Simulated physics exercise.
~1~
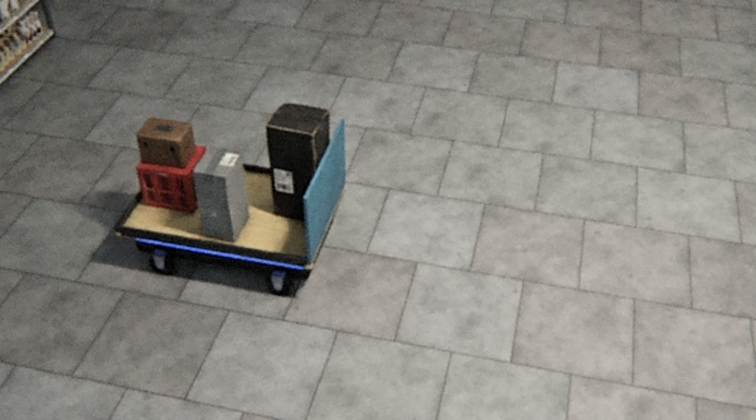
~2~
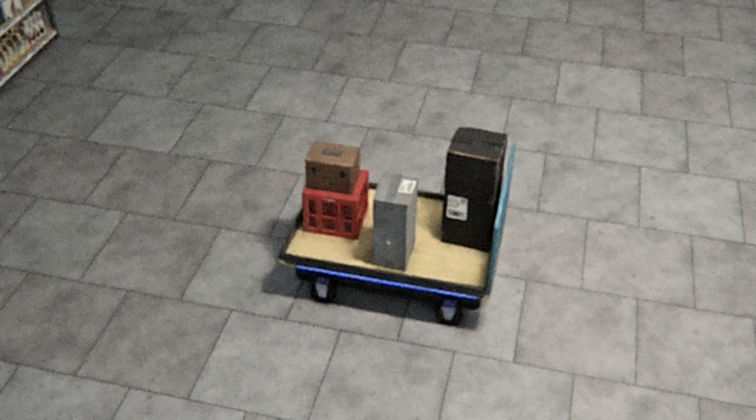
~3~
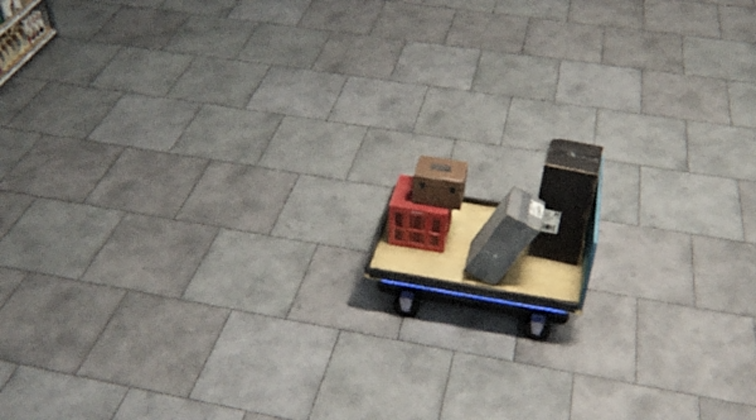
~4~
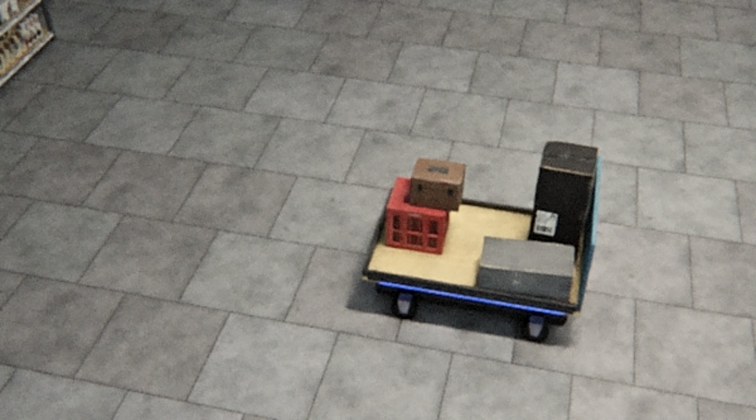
The clip shows a flat cart carrying a grey box, a black box, and a brown box on a red crate as it moves right across a tiled floor and stops; the grey box tips over onto its side, while the black box stays upright.
